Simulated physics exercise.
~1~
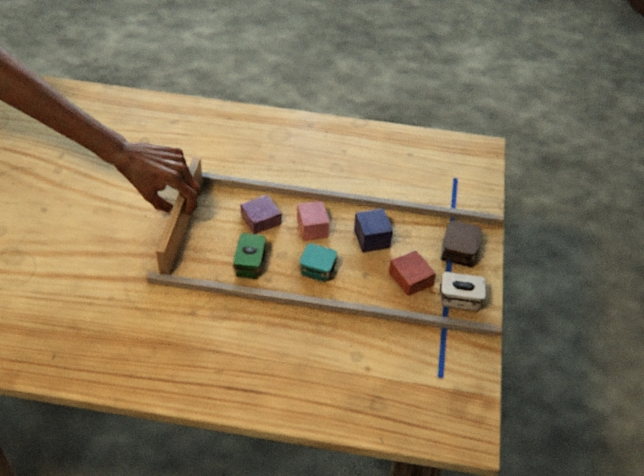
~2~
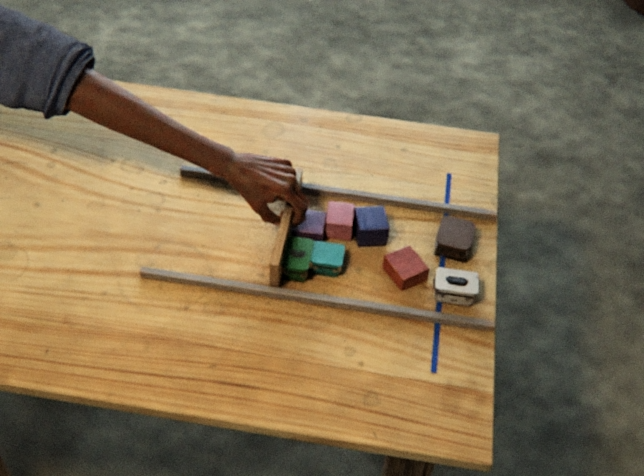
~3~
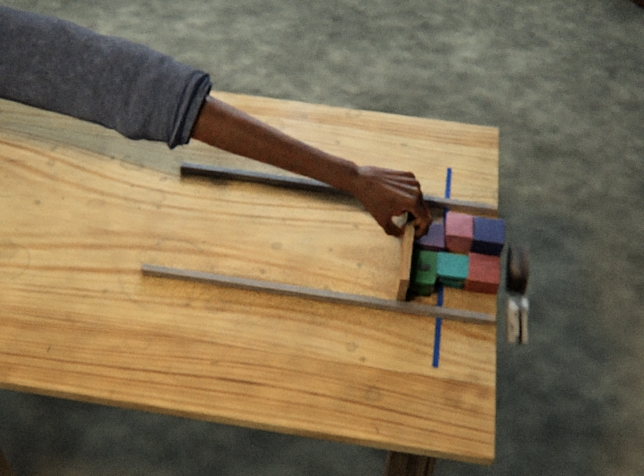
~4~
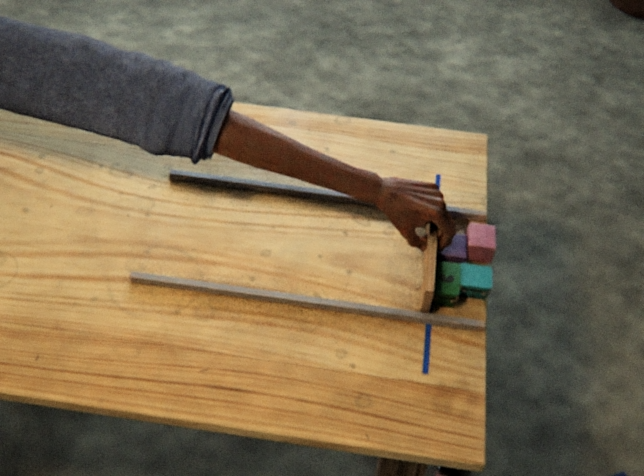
At the start, a hand holds an upright wooden board at the left end of a channel between two rails on a table, with coloured blocks and small cases scattered ahead of it. The hand pushes the board right, gathering the purple, pink, green and teal pieces toward the blue block. As it continues, the blue and red blocks are shoved along, and the dark brown and white cases tip over the table's end. Finally the board reaches the blue tape, the blue and red blocks are gone from view, and the remaining pieces crowd the edge.
